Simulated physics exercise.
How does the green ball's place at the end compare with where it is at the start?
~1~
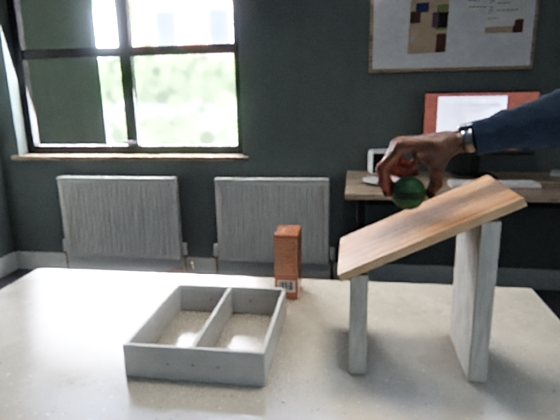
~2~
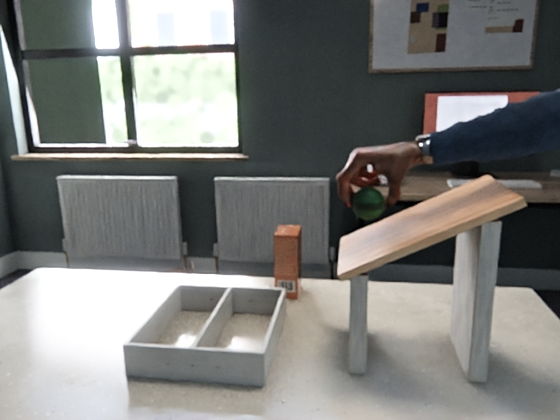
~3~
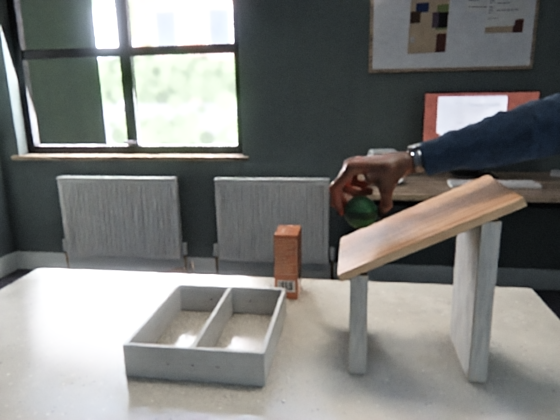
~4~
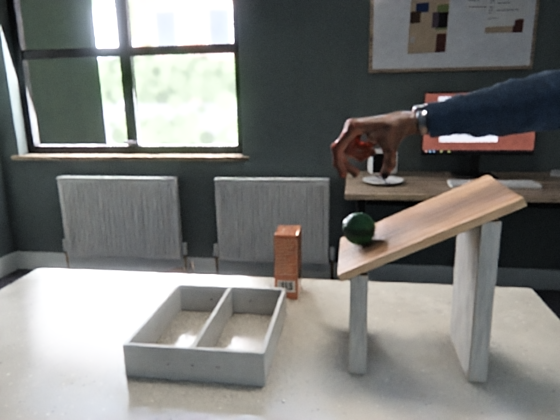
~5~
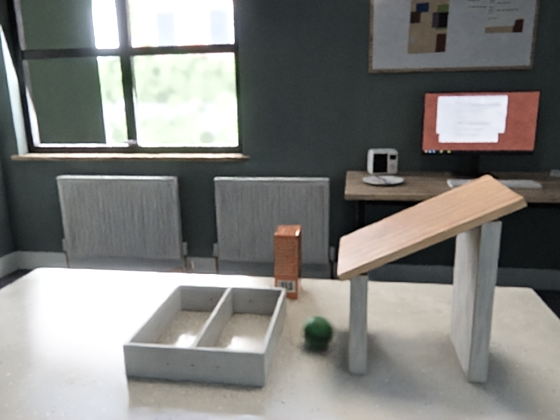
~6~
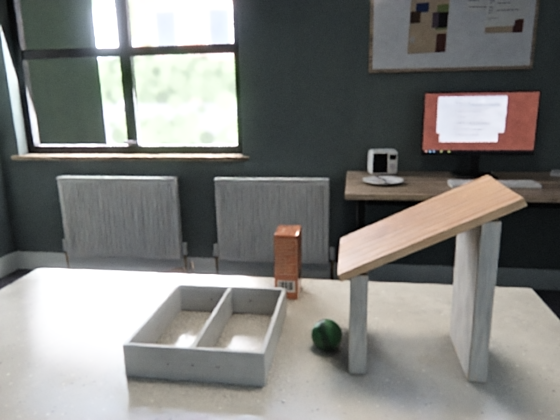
At the start the green ball is held in a hand above the sloping board. At the end it is lower and farther left, on the table between the tray and the ramp's shorter support.
